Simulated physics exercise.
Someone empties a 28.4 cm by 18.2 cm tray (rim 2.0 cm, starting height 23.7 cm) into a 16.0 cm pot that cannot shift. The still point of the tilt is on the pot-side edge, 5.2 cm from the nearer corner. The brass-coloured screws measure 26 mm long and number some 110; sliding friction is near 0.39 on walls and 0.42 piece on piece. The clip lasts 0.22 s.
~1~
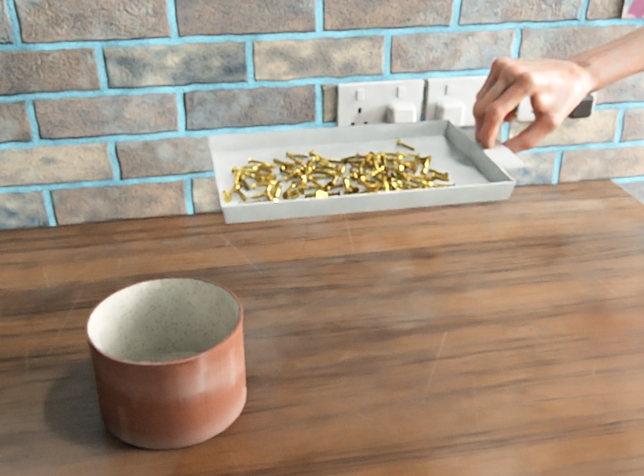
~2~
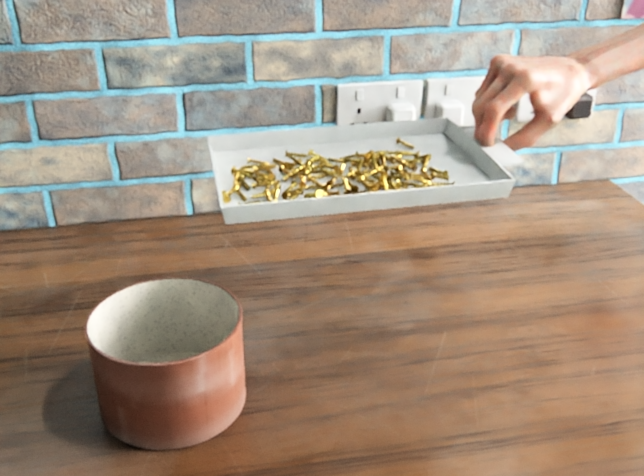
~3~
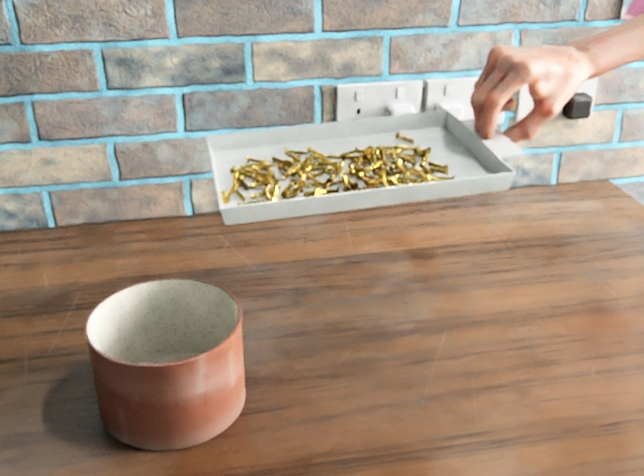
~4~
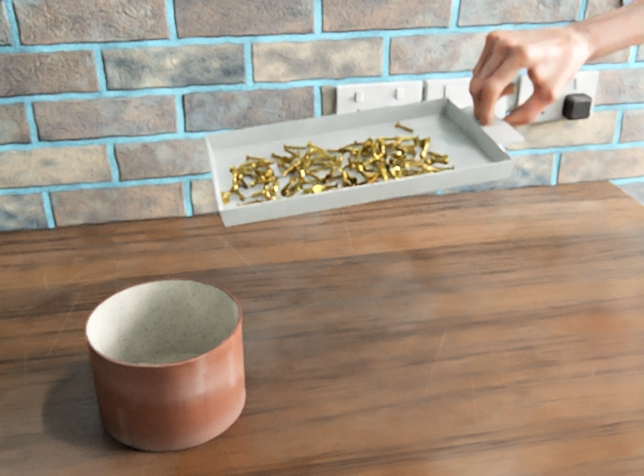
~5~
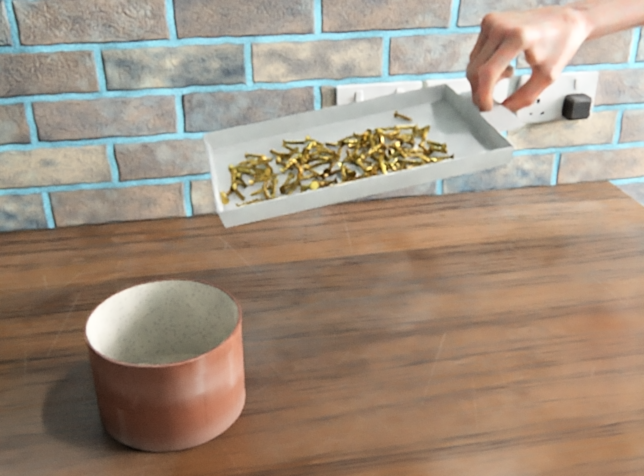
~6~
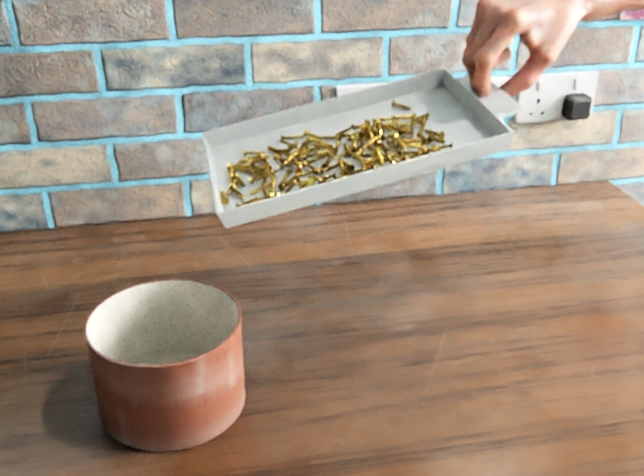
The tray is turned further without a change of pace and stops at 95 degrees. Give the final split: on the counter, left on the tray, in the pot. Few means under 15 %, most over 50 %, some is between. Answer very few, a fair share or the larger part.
Counter: Very few, tray: Very few, pot: The larger part.
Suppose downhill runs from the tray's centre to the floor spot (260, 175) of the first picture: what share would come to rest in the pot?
Some 60 per cent.
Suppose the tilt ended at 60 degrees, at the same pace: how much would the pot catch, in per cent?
In that case some 50 per cent.
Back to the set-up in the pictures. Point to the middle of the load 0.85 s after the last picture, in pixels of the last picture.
At about (202, 214).
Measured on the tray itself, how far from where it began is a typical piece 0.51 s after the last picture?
Roughly 10 cm.
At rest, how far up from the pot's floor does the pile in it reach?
Roughly 2.0 cm.
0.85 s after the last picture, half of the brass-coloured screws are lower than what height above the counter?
About 24 cm.
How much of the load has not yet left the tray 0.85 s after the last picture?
About 60 per cent.
Then, 0.51 s after the last picture, tilt 52 degrees; the tray holds 100 %, the pot 0 %.
Then, 0.85 s after the last picture, tilt 78 degrees; the tray holds 60 %, the pot 25 %.
Then, 1.28 s after the last picture, tilt 95 degrees; the tray holds 0 %, the pot 90 %.
In the end, counter 5 %, tray 0 %, pot 95 %.
